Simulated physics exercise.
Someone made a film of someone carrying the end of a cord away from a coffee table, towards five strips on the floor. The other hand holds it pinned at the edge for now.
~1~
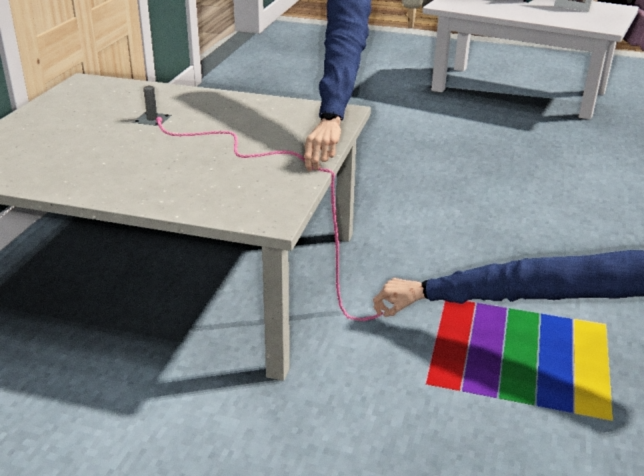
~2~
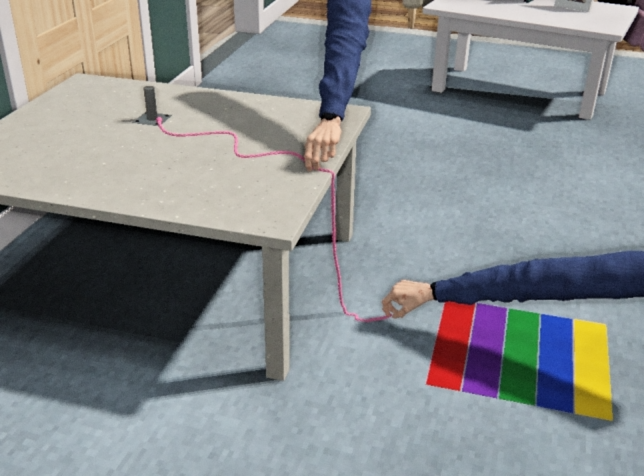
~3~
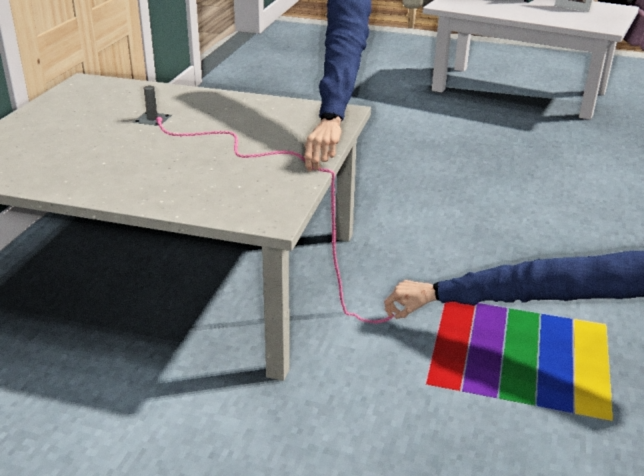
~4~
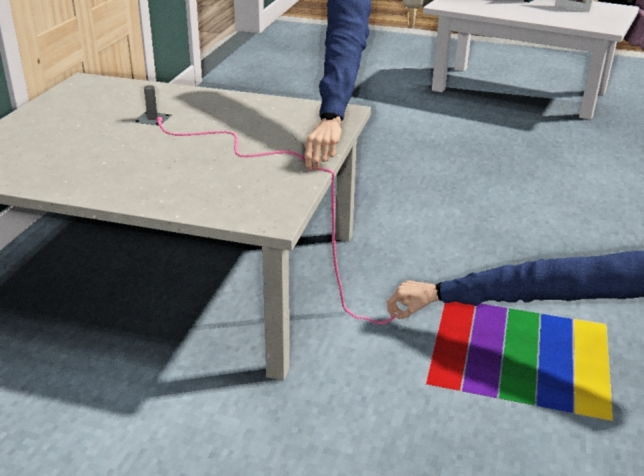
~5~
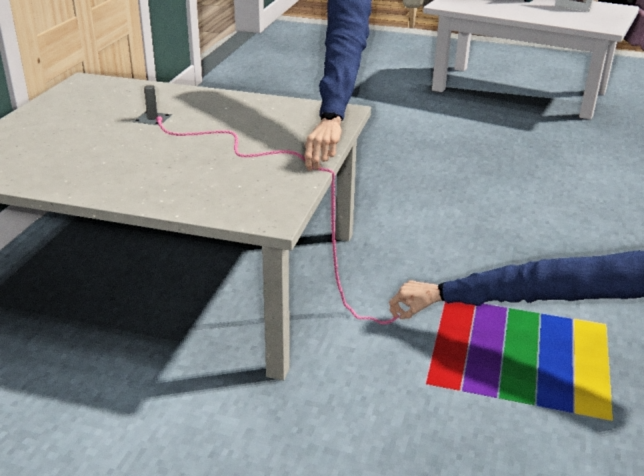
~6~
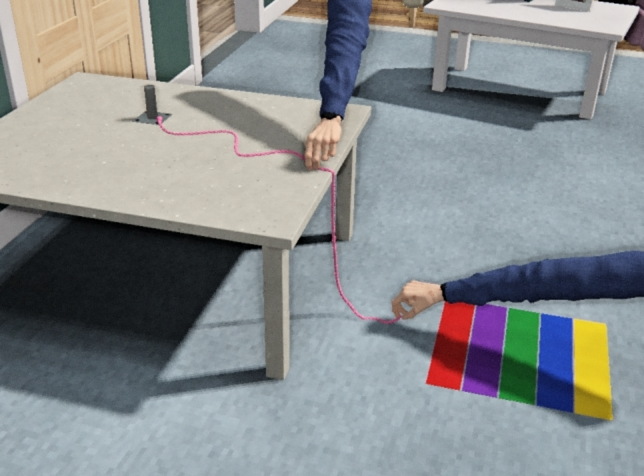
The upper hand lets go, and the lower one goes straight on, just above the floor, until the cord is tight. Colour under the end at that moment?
Blue.
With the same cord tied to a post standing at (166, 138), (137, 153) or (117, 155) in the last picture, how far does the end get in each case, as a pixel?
First (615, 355), then (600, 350), then (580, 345).
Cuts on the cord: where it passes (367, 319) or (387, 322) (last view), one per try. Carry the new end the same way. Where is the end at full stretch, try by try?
Try one: (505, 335); try two: (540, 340).
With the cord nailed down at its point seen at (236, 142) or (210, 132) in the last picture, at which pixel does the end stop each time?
Try one ends near (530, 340), try two near (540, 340).
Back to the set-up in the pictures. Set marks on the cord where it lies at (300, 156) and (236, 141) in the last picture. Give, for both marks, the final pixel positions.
(347, 173) and (261, 144), approximately.
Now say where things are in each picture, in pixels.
In the first picture, end (383, 313); red (446, 370); purple (482, 377); green (518, 384); blue (555, 391); yellow (593, 398).
In the second picture, end (391, 315); cord through (165, 132) (235, 136) (267, 154) (323, 171) (334, 236) (342, 302).
In the third picture, end (394, 315).
In the fourth picture, end (396, 315); cord through (165, 132) (235, 136) (267, 154) (324, 170) (333, 236) (343, 302).
In the fifth picture, end (399, 316).
In the sixth picture, end (401, 316); cord through (165, 131) (236, 135) (267, 154) (324, 170) (334, 235) (346, 301).
Early on, end near (490, 332); over purple.
Midway, end near (537, 340); over green.
At the end of the slack, end near (564, 345); over blue. Over blue.
